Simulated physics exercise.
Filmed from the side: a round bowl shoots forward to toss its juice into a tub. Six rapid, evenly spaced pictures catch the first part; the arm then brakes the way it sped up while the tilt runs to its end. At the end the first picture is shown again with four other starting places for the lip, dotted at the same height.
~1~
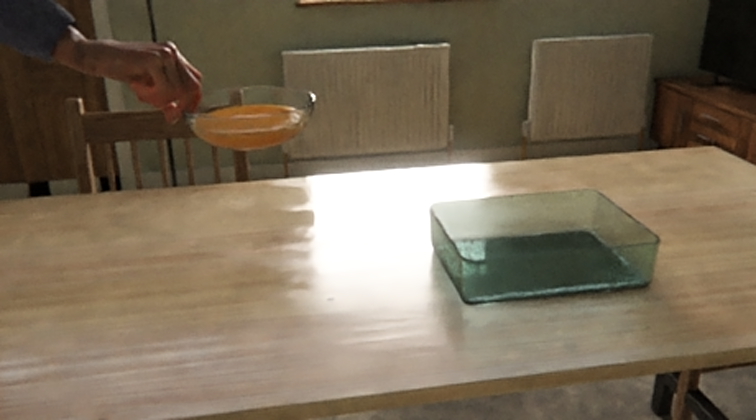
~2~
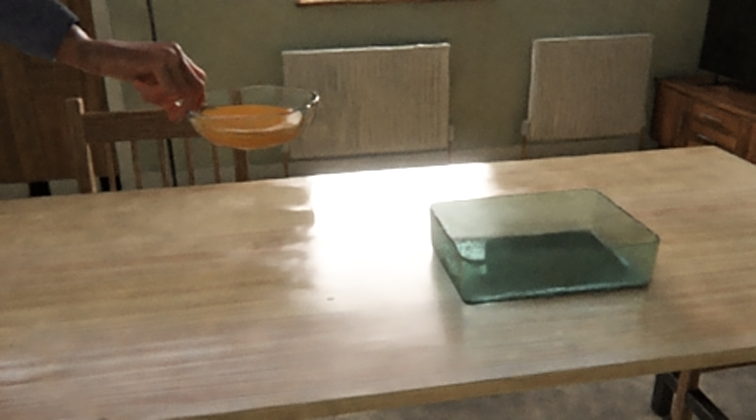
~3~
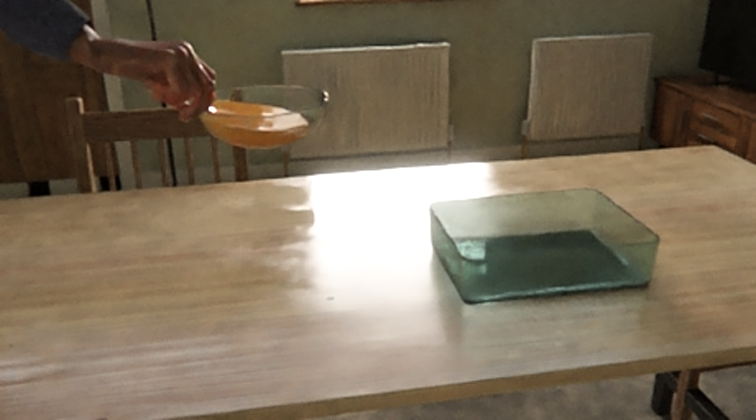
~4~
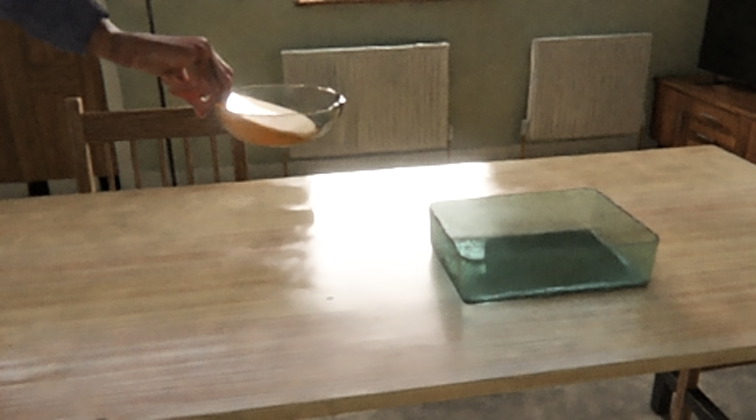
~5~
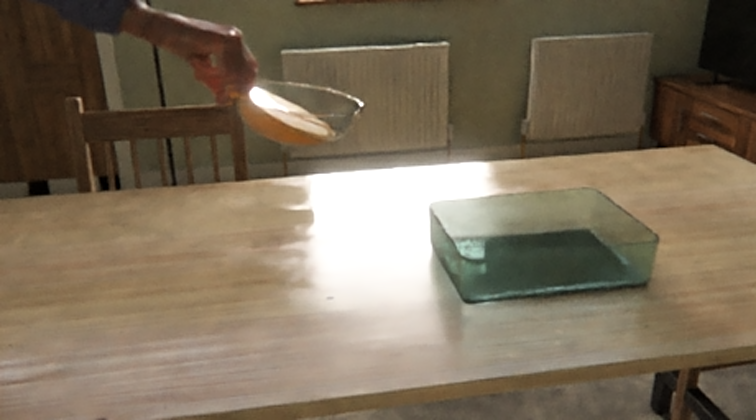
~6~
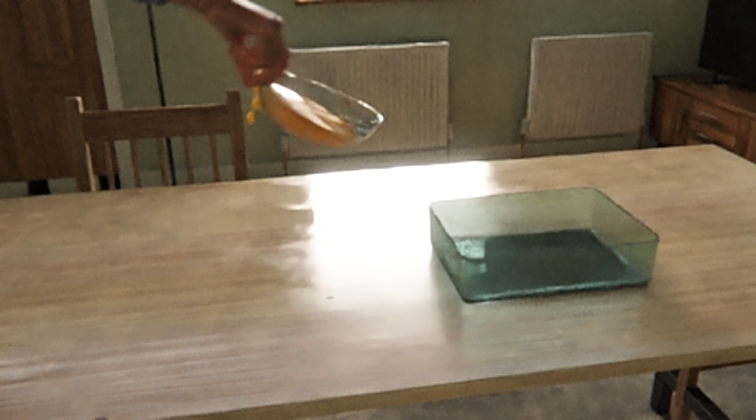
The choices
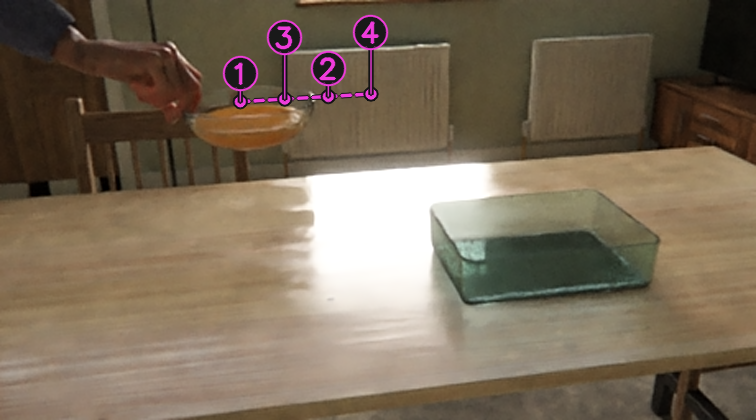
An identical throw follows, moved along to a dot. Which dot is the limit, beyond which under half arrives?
3.
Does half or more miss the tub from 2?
No, not at all.
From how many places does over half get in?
Three of the four.
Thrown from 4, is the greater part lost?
No, that is safe.
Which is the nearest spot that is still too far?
That would be 1.
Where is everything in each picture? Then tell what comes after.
The first frame shows upright, lip at (312, 97); tub from (461, 303) to (649, 283); nothing has left yet.
The second frame shows upright, lip at (316, 97); nothing has left yet.
The third frame shows upright, lip at (325, 96); nothing has left yet.
The fourth frame shows tipped about 2°, lip at (341, 97); juice is over the rim, down to (219, 99).
The fifth frame shows tipped about 10°, lip at (360, 104); juice is over the rim, down to (232, 101).
The sixth frame shows tipped about 23°, lip at (379, 116); juice is over the rim, down to (251, 120).
In magenta, 1 at (240, 101); 2 at (328, 96); 3 at (284, 99); 4 at (370, 94).
For spot 1, about 27 % lands in the tub, 67 % falls short and 6 % goes beside or beyond.
For spot 2, about 76 % lands in the tub, 9 % falls short and 15 % goes beside or beyond.
For spot 3, about 66 % lands in the tub, 23 % falls short and 11 % goes beside or beyond.
For spot 4, about 72 % lands in the tub, 6 % falls short and 22 % goes beside or beyond.
